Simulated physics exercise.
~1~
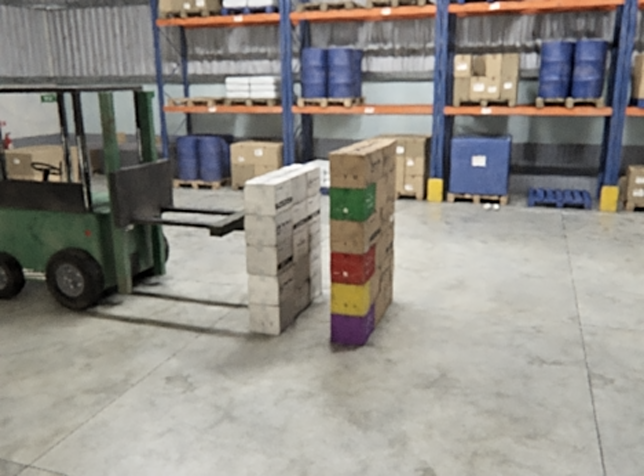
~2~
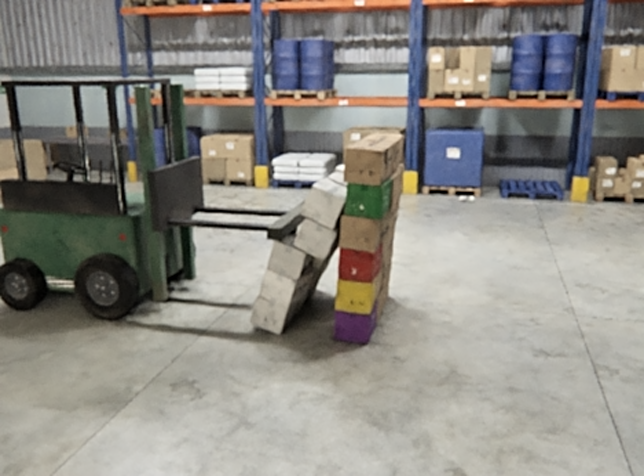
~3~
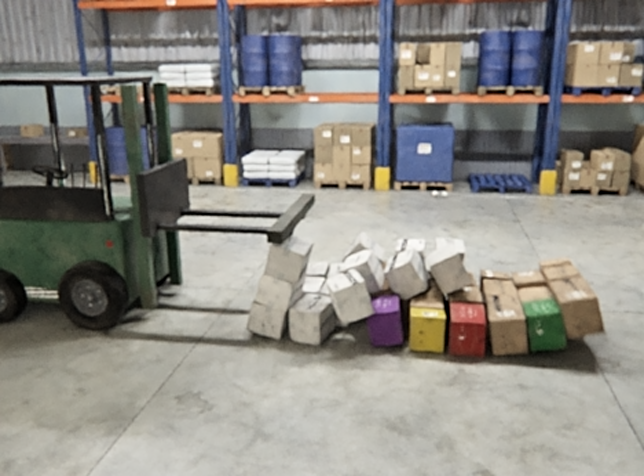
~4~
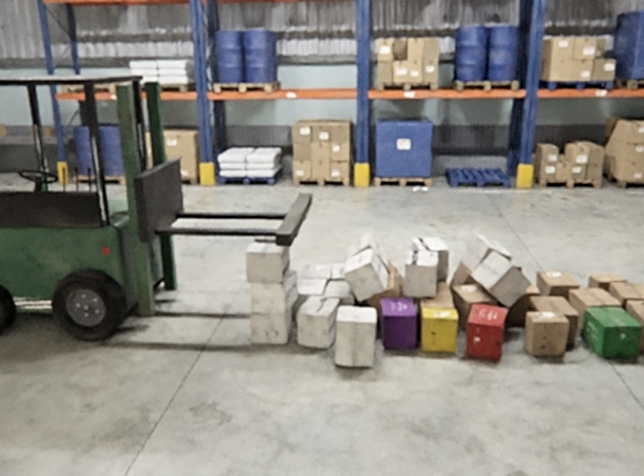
A green forklift pushed the beam on its forks into a stack of white cartons, which tipped into the taller stack of brown and coloured ones beside it, and both collapsed to the right, leaving boxes strewn across the warehouse floor.
